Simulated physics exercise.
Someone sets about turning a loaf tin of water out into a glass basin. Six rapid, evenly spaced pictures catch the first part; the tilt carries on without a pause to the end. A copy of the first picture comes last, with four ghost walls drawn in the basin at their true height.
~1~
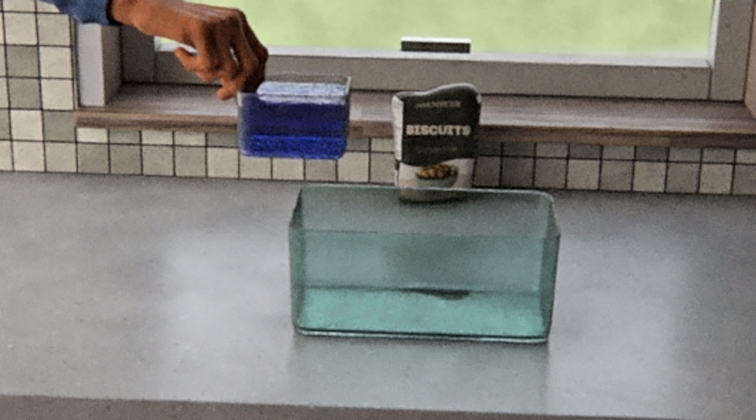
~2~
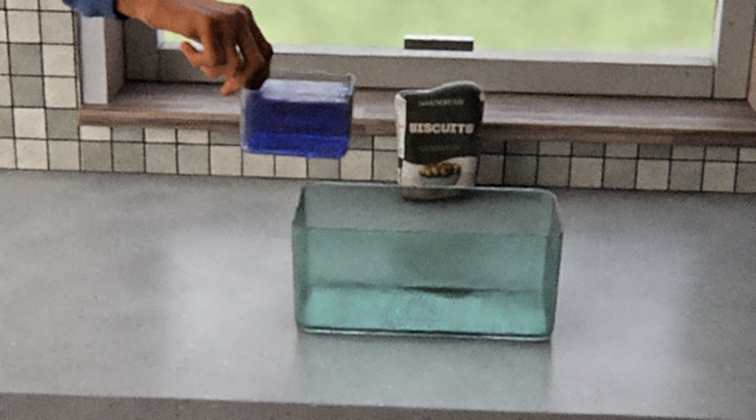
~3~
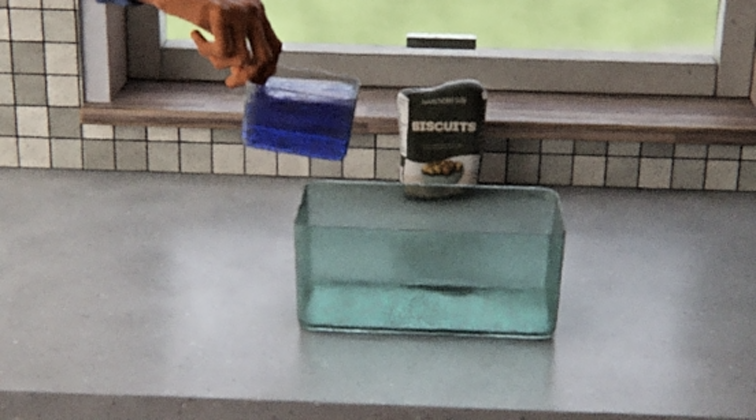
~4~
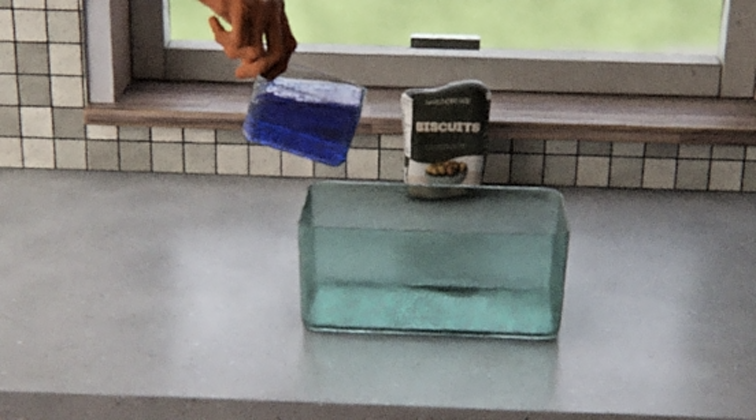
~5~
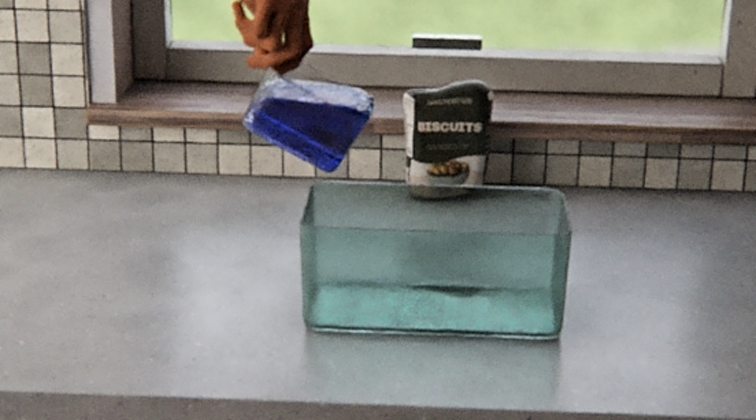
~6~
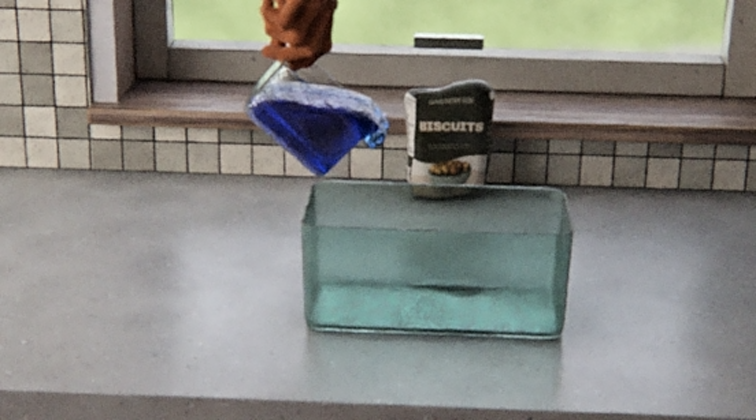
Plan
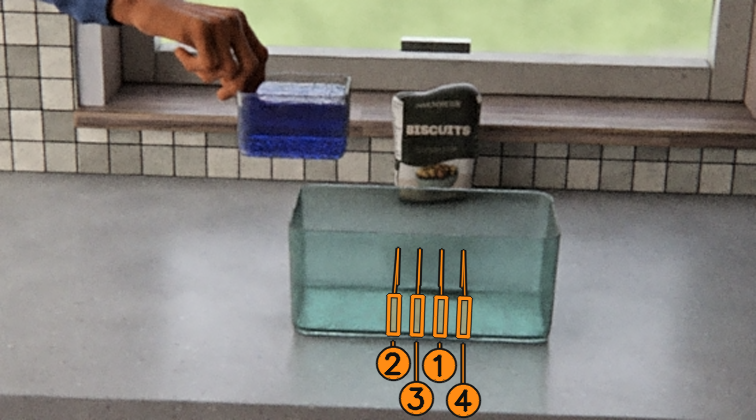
Small clear container of blue water tilting rightward in a hand above a larger glass basin, water starting over its lip.
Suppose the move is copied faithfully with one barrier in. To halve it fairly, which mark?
Go for 2.
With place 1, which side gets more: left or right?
The left side.
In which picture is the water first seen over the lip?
In picture 5.
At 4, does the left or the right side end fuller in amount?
The left side.
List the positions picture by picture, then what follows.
In the first picture, upright, lip at (346, 85); basin from (292, 330) to (550, 339); nothing has left yet.
In the second picture, upright, lip at (350, 85); nothing has left yet.
In the third picture, tipped about 8°, lip at (355, 88); nothing has left yet.
In the fourth picture, tipped about 16°, lip at (362, 97); nothing has left yet.
In the fifth picture, tipped about 28°, lip at (366, 109); water is over the lip, down to (370, 111).
In the sixth picture, tipped about 42°, lip at (367, 122); water is over the lip, down to (376, 139).
In orange, 1 at (439, 343); 2 at (393, 341); 3 at (416, 342); 4 at (463, 344).
With 1, about 91 % ends left of the wall and 8 % right of it.
With 2, about 47 % ends left of the wall and 52 % right of it.
With 3, about 83 % ends left of the wall and 15 % right of it.
With 4, about 93 % ends left of the wall and 6 % right of it.
